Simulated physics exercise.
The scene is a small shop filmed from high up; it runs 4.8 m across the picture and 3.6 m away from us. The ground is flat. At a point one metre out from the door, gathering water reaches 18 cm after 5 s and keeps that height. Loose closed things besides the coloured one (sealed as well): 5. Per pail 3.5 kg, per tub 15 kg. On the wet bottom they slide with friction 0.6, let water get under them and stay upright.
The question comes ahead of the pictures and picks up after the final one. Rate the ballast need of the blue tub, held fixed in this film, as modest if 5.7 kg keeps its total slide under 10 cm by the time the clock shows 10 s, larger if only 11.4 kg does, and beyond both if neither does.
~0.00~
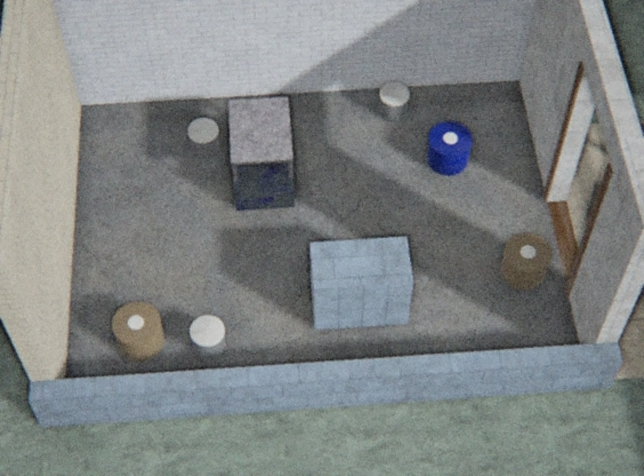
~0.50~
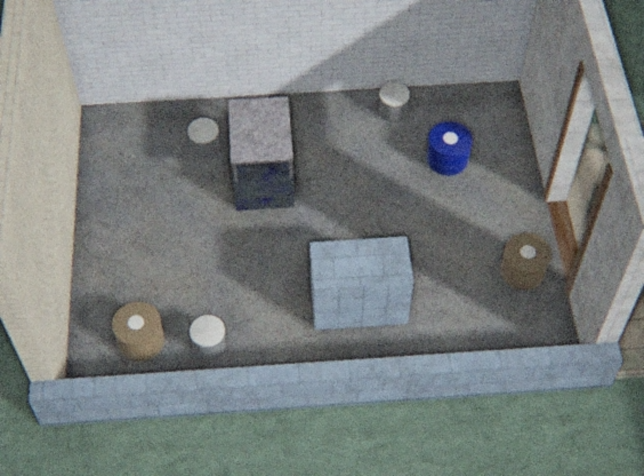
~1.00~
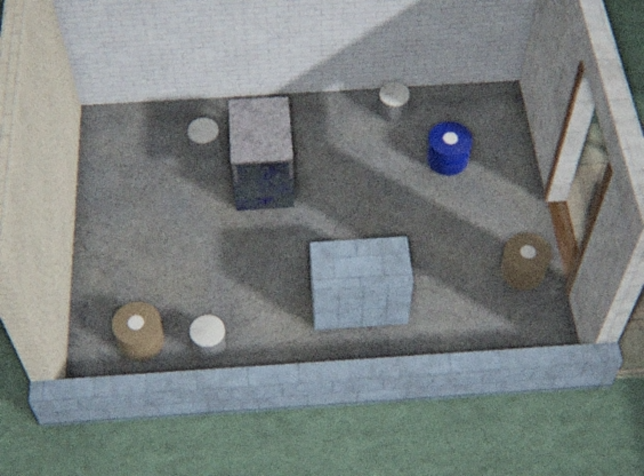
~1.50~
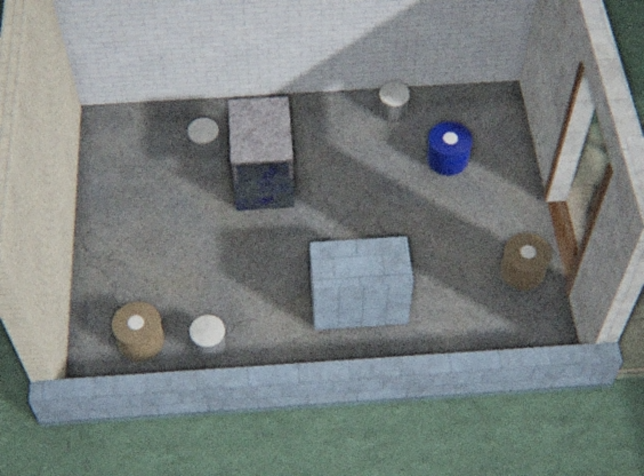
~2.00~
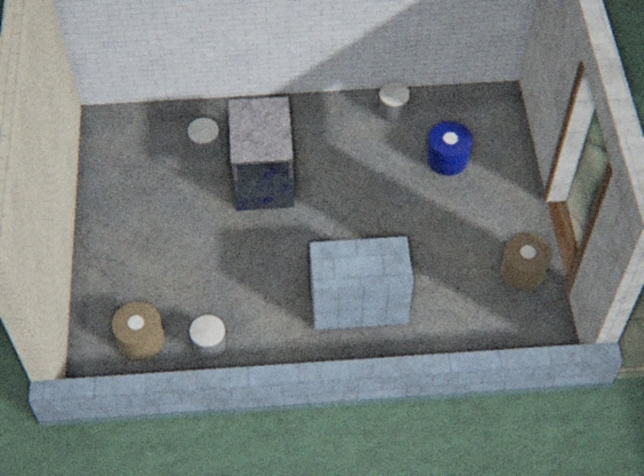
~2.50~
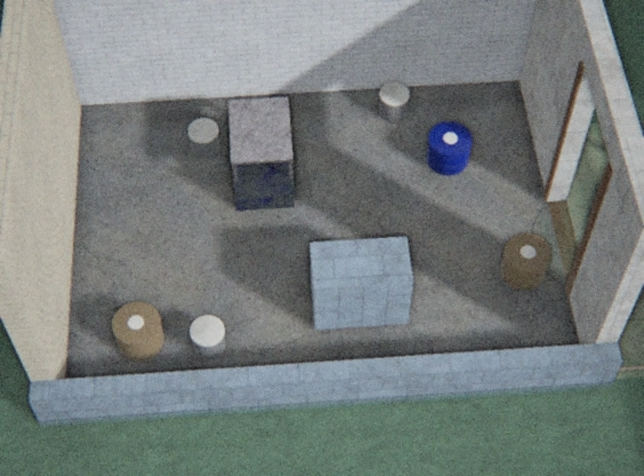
Ballast need: Larger.
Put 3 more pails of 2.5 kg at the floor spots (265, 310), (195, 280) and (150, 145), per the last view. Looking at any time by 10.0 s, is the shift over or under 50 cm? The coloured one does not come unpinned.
Below the mark, above the mark, below the mark.
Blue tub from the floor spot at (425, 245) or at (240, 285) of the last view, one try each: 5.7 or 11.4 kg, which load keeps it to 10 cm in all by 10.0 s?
In turn: Neither is enough; it takes the larger.
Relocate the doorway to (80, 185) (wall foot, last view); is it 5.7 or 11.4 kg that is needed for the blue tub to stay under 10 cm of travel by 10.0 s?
Outcome - the heavier pick is required.
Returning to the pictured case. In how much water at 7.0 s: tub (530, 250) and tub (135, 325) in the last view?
First about 5 cm, second about 0 cm.
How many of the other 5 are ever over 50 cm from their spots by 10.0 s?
I make that 1.
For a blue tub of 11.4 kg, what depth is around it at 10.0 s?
5 cm, roughly.
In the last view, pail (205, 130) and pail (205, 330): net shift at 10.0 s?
0 cm and 20 cm respectively.
After 3.5 s the blue tub would be 0 cm from its start with 5.7 kg and 0 cm from its start with 11.4 kg; 0 cm of water round it then.
After 4.5 s the blue tub would be 0 cm from its start with 5.7 kg and 0 cm from its start with 11.4 kg; 2 cm of water round it then.
After 7.0 s the blue tub would be 50 cm from its start with 5.7 kg and 0 cm from its start with 11.4 kg; 4 cm of water round it then.
After 10.0 s the blue tub would be 49 cm from its start with 5.7 kg and 0 cm from its start with 11.4 kg; 5 cm of water round it then.
